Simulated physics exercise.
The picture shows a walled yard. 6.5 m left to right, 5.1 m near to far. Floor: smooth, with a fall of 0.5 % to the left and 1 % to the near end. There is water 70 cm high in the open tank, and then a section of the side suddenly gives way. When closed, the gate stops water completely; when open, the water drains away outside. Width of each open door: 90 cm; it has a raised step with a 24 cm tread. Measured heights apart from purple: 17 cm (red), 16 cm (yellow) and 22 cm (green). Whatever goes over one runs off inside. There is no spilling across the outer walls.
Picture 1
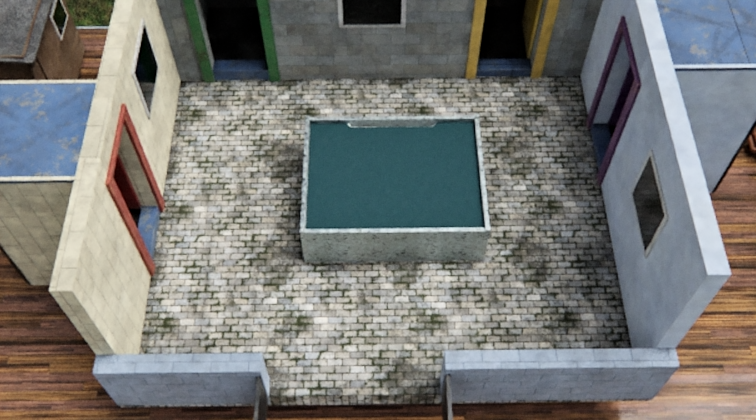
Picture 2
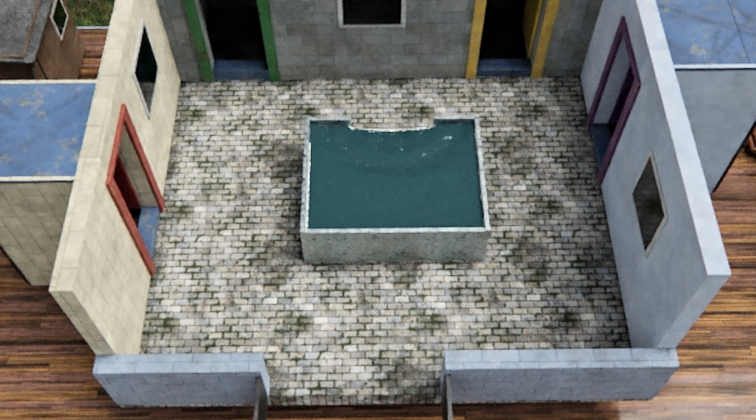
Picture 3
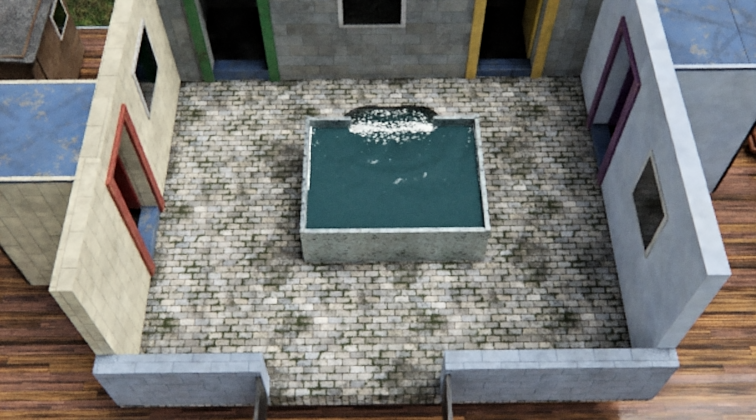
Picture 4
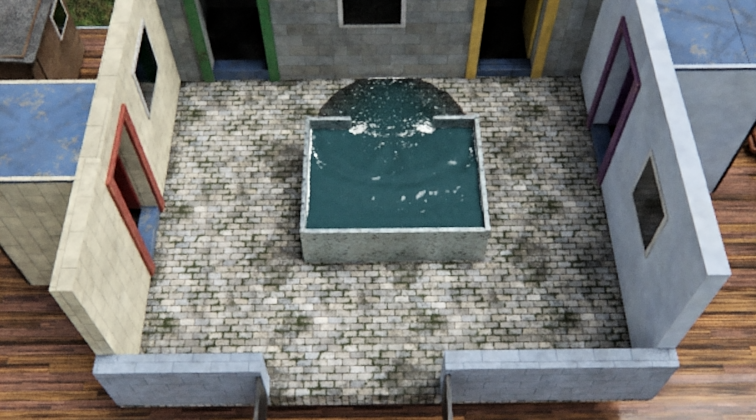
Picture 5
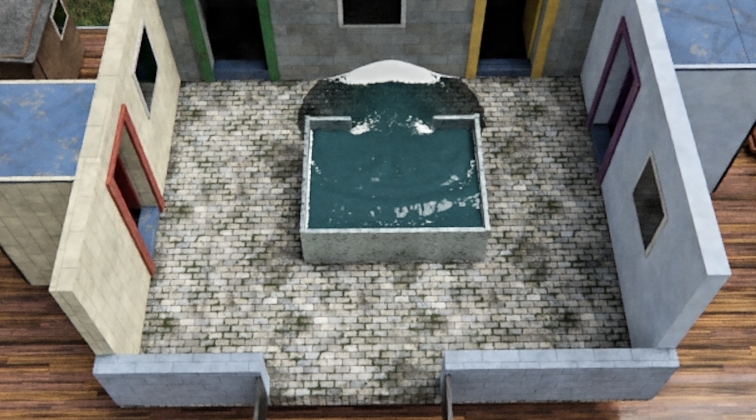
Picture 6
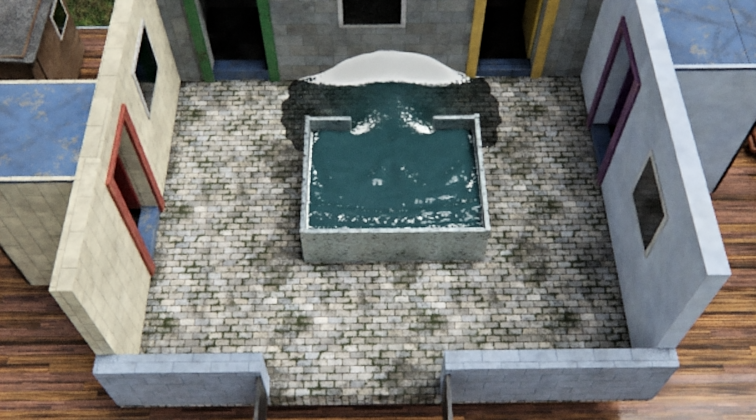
Dark green water pours through a gap in the tank's far side and spreads outside.
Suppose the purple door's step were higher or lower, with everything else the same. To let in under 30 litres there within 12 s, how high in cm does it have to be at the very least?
At least roughly 12.5 cm.
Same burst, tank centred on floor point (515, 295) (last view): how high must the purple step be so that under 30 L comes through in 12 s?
14.0 cm, give or take.
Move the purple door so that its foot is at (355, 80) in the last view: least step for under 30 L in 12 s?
You'd want it roughly 38 cm high.
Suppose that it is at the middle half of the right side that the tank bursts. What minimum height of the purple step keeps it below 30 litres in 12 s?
If so: Around 25 cm.
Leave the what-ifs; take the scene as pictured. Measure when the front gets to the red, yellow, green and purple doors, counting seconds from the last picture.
Red at 1.6 seconds, yellow at 0.2 seconds, green at 0.4 seconds, purple at 1.2 seconds.
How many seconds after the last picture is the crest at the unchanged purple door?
The depth peaks at about 2.0 seconds.
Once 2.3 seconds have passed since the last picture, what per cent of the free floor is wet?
Roughly 55 percent.
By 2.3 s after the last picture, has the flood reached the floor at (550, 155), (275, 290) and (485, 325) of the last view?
In turn: Wet, still dry, dry.
Then, 0.7 s after the last picture water covers 20 % of the floor, deepest (49 cm) near (392, 89); it has not reached the purple door.
Then, 2.3 s after the last picture water covers 55 % of the floor, deepest (30 cm) near (181, 83); 19 cm at the purple door, 5 litres in over its 15 cm step.
Then, 11.3 s after the last picture water covers 100 % of the floor, deepest (13 cm) near (136, 380); 5 cm at the purple door, 14 litres in over its 15 cm step.
At the purple door as built, the water peaked near 19 cm, 2.1 s after the last picture.
Run again over the same 12 s with other heights there, 56 litres in over 10 cm, 19 litres over 14 cm. The limit of 30 litres is kept from about 12.5 cm up.
